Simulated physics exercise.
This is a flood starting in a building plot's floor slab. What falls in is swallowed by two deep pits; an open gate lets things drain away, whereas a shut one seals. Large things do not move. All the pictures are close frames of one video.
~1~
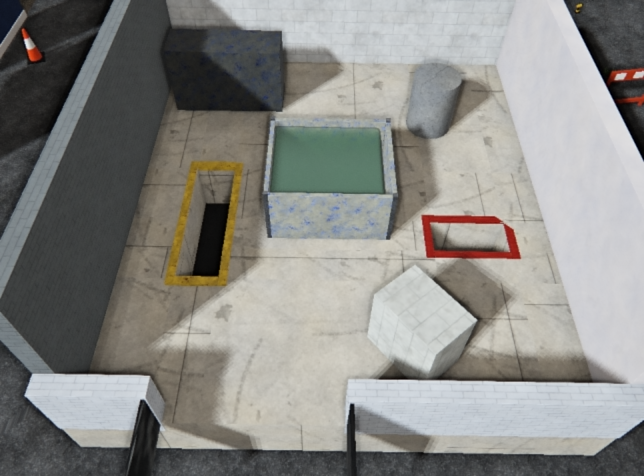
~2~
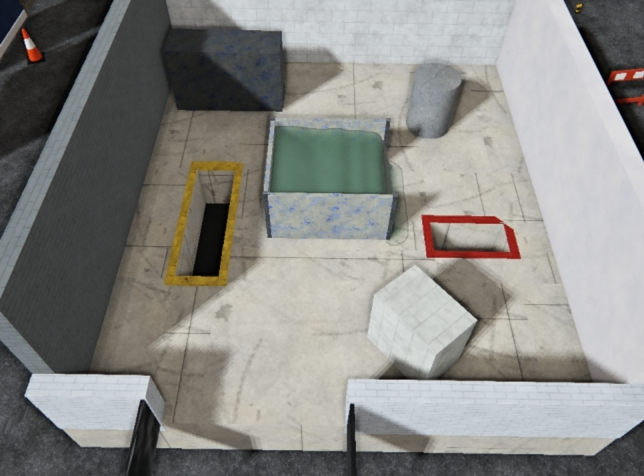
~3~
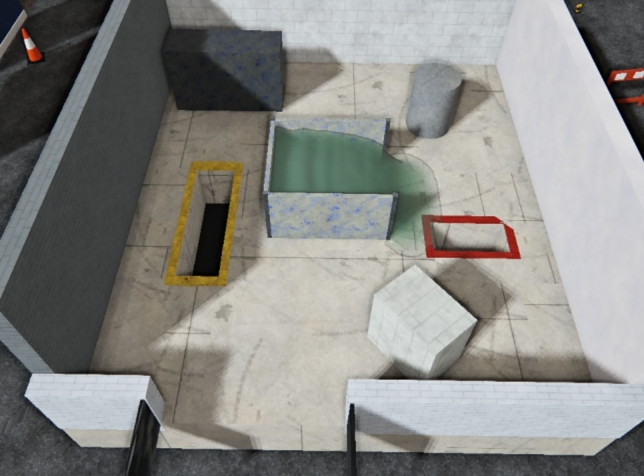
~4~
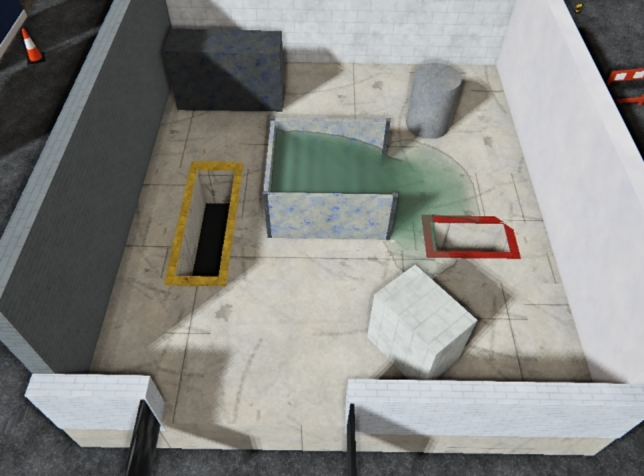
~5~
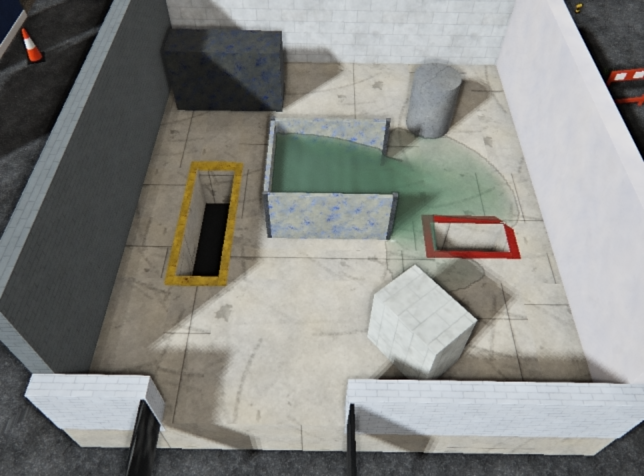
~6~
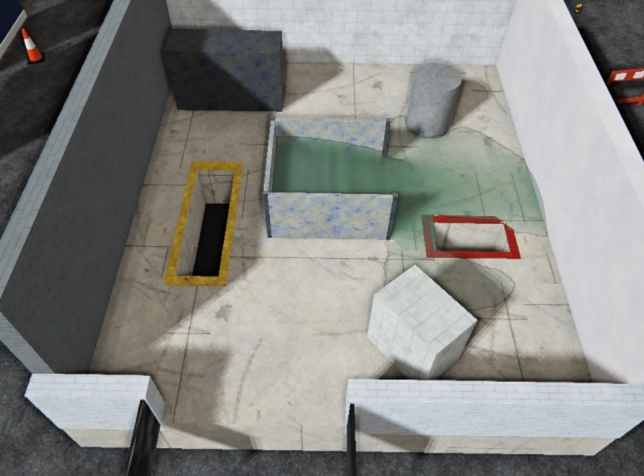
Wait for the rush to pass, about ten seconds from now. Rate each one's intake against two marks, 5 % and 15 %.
Ratings: Gate - below the 5 % mark; red pit - above the 15 % mark; yellow pit - below the 5 % mark.
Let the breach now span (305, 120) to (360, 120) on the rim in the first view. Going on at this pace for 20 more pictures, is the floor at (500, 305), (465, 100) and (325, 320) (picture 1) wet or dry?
Taking them in order, I'd say not reached, swamped and not reached.
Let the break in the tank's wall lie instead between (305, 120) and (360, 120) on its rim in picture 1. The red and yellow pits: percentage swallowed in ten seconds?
Red takes 14 in a hundred, yellow takes 0 in a hundred.
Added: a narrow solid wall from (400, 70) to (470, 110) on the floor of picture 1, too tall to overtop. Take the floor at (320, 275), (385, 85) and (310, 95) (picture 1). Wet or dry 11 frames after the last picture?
Result, listed order: Spot 1 kept clear of the flood, spot 2 kept clear of the flood, spot 3 kept clear of the flood.
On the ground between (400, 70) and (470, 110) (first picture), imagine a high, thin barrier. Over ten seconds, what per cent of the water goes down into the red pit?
Red: 50 %.
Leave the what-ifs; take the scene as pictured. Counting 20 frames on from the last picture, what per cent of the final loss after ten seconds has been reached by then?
Close to 70 out of every hundred.
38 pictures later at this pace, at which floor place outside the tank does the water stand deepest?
My pick is (184, 80).
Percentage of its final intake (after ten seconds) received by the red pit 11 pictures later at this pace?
Around 55 percent.
A moment on, water covers 20 % of the floor; the gate 0 %, the red pit 14 %, the yellow pit 0 %.
Next, water covers 30 % of the floor; the gate 0 %, the red pit 22 %, the yellow pit 0 %.
Then, water covers 40 % of the floor; the gate 0 %, the red pit 28 %, the yellow pit 0 %.
Later, water covers 65 % of the floor; the gate 0 %, the red pit 34 %, the yellow pit 0 %.
In the end, water covers 90 % of the floor; the gate 1 %, the red pit 40 %, the yellow pit 0 %.
